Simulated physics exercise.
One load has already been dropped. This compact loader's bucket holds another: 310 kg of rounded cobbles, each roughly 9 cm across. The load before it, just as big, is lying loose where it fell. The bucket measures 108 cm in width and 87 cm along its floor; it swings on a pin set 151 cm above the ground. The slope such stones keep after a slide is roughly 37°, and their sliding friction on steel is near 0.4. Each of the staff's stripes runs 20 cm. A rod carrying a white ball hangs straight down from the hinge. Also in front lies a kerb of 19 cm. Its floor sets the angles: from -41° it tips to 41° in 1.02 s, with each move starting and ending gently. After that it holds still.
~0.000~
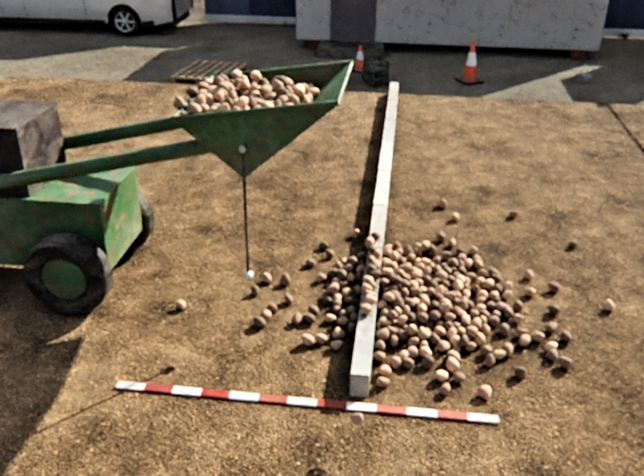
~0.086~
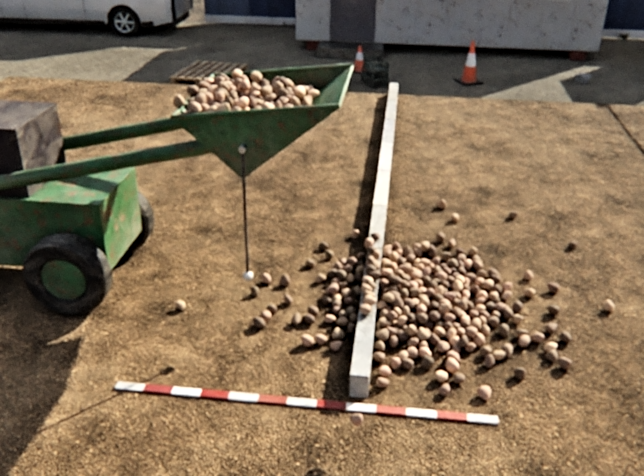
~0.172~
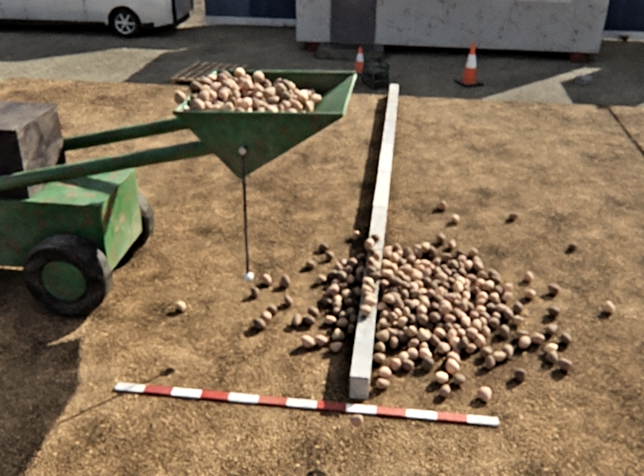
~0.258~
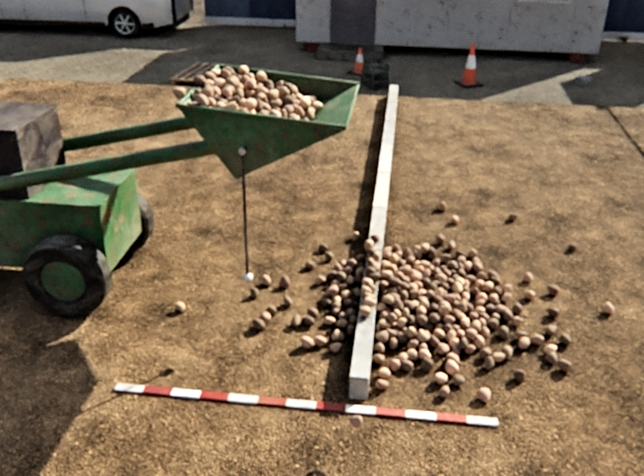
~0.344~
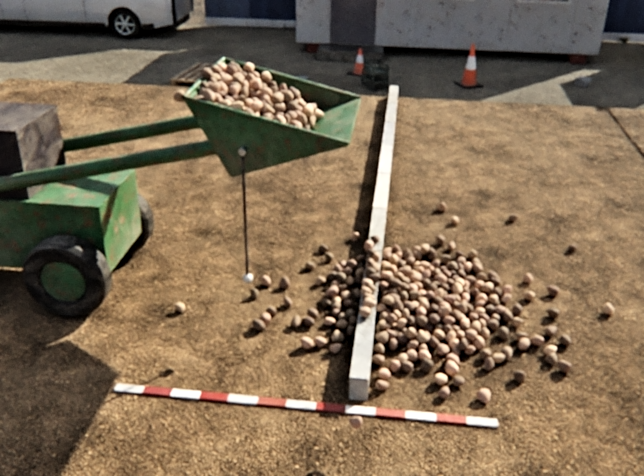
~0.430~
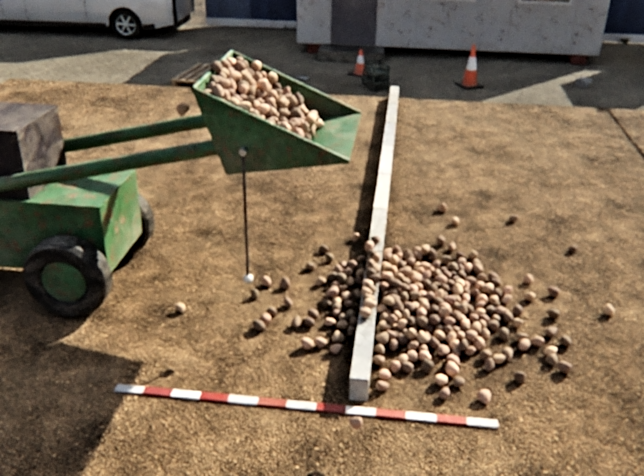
On a sunlit gravel yard, a green loader slowly tilts its stone-filled bucket forward.
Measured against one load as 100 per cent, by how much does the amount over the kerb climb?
The amount climbs by some 52 per cent of a load.
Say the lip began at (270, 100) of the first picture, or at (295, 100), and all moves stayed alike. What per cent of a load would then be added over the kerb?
Case one about 0 %, case two about 10 %.
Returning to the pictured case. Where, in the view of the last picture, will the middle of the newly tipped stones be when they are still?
Roughly at pixel (383, 293).
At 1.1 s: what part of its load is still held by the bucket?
That works out to about 60 %.
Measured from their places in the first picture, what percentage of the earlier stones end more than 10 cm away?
Close to 10 per cent.
After 0.8 s the floor is at 28°; in per cent of one load, 100 in the bucket, 19 on this side of the kerb, 82 over the kerb; the foremost stones are at (566, 317).
After 1.1 s the floor is at 41°; in per cent of one load, 60 in the bucket, 59 on this side of the kerb, 82 over the kerb; the foremost stones are at (566, 317).
After 1.5 s the floor is at 41°; in per cent of one load, 8 in the bucket, 82 on this side of the kerb, 111 over the kerb; the foremost stones are at (566, 317).
After 4.1 s the floor is at 41°; in per cent of one load, 0 in the bucket, 67 on this side of the kerb, 134 over the kerb; the foremost stones are at (568, 316). Net gain over the kerb, 52.
